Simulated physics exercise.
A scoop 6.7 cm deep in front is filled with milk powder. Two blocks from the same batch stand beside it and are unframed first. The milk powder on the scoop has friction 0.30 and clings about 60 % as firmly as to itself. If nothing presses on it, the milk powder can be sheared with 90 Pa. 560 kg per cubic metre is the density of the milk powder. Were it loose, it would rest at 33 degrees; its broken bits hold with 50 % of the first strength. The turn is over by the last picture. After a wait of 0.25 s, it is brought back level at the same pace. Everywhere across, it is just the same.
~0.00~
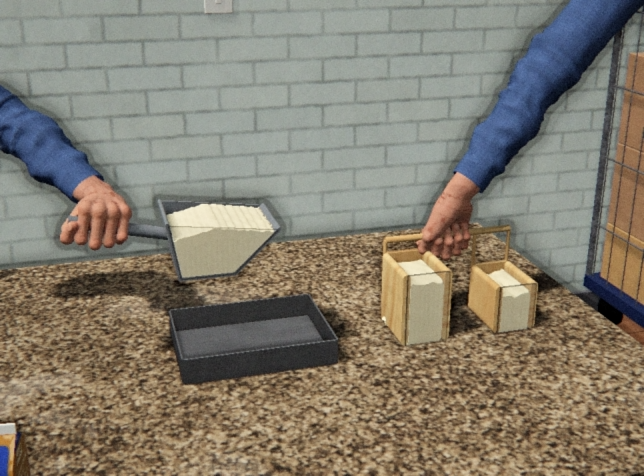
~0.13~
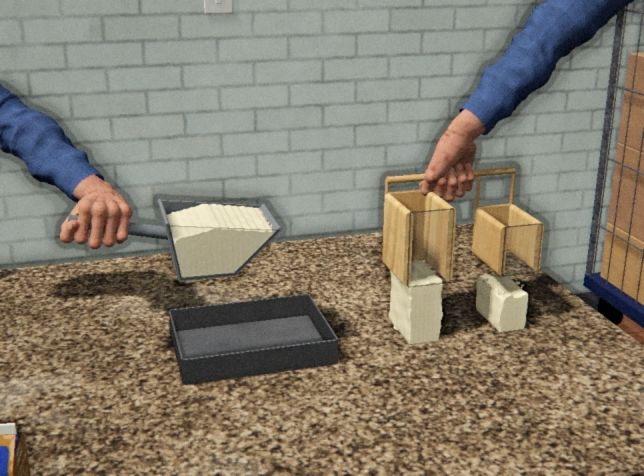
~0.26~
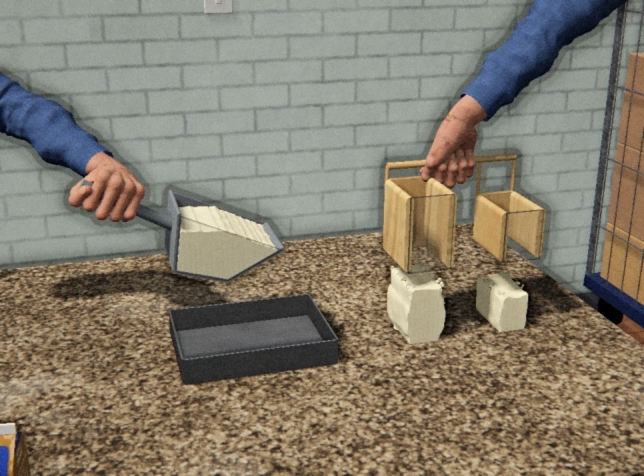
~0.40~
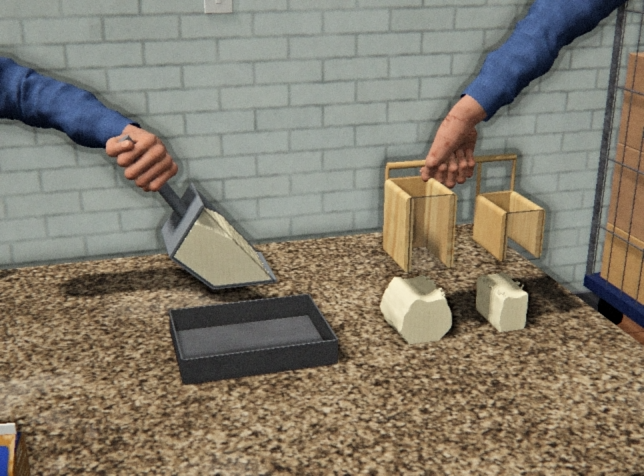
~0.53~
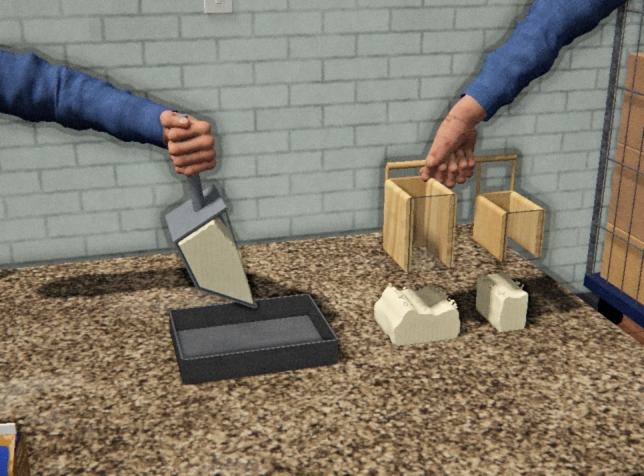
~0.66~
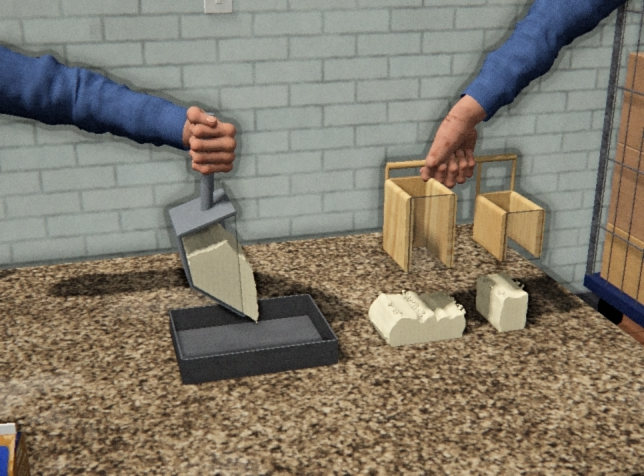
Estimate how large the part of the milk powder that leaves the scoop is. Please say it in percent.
I would say roughly 100 per cent.
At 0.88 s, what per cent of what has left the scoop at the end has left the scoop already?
80 per cent.
After 0.88 s, the scoop is at 80 degrees and 80 % has left it.
After 1.15 s, the scoop is at 49 degrees and 100 % has left it.
After 1.41 s, the scoop is at 3 degrees and 100 % has left it.
After 1.68 s, the scoop is at 0 degrees and 100 % has left it.
After 1.78 s, the scoop is at 0 degrees and 100 % has left it.
